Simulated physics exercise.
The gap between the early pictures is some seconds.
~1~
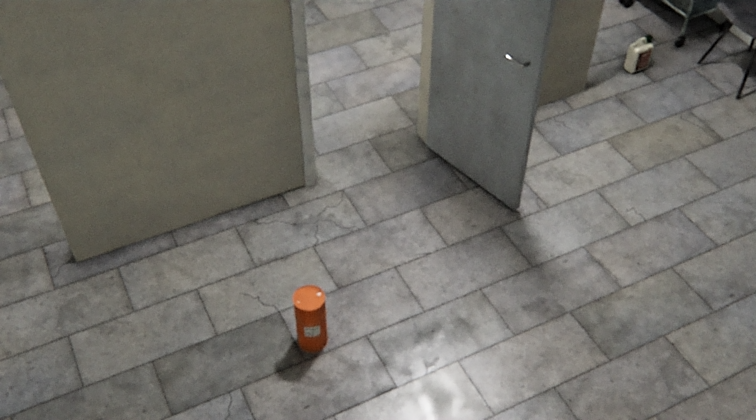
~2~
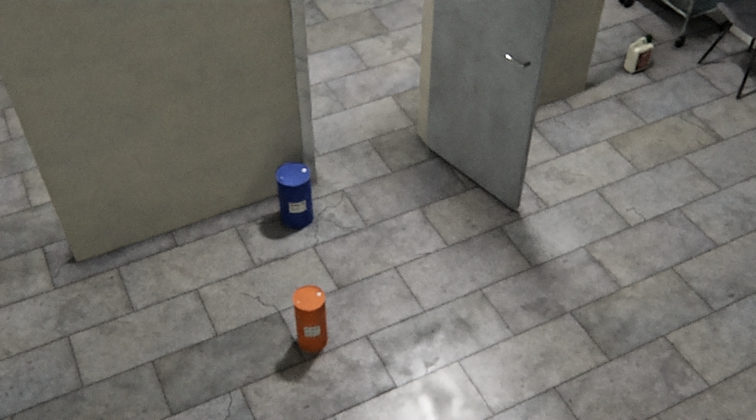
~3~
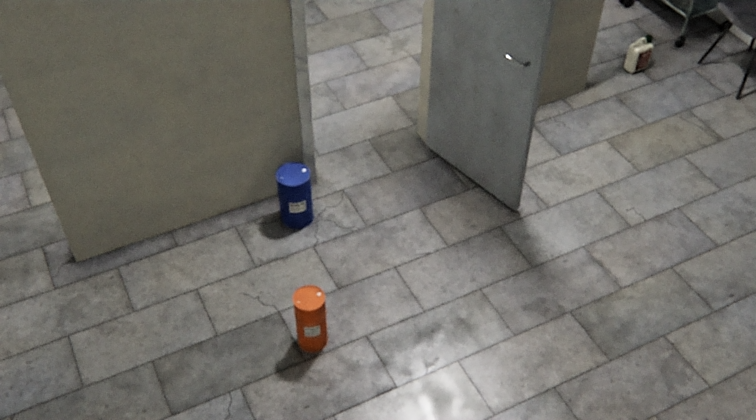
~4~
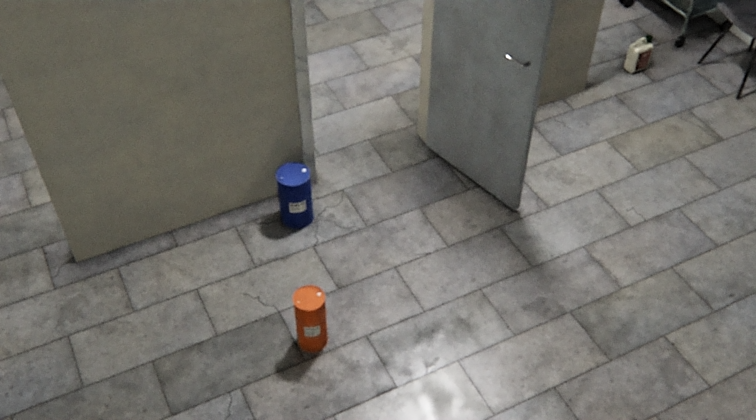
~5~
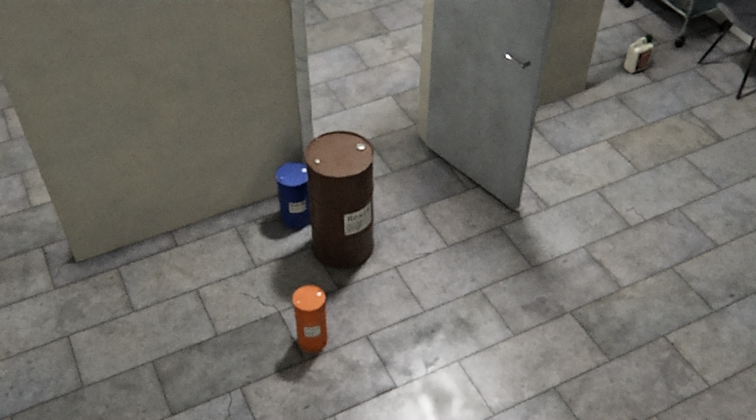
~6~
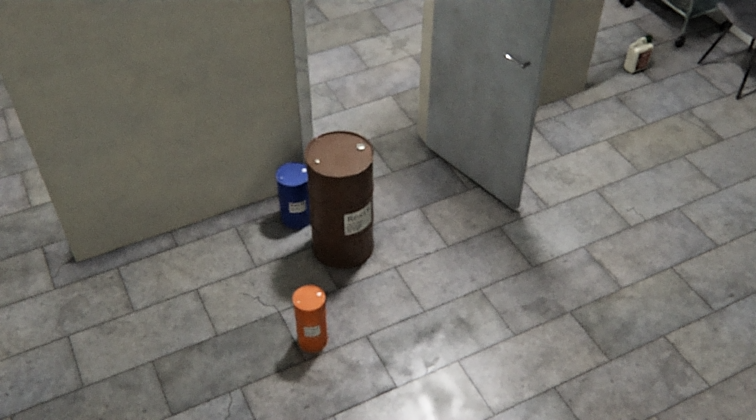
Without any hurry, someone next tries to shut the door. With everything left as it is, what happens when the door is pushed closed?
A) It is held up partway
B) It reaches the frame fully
It reaches the frame fully (B).
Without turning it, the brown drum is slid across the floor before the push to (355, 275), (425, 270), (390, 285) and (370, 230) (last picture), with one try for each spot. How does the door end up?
Try one: The door swings to; try two: It swings to; try three: It swings to; try four: It gets held up.
Then, 0.60 s past the last view, open by 83°.
Then, 1.10 s past the last view, open by 45°.
Then, 1.40 s past the last view, open by 18°.
Finally, open by 0°; all 3 still in place. Final places as the last picture's camera would see them, brown drum near (341, 202).
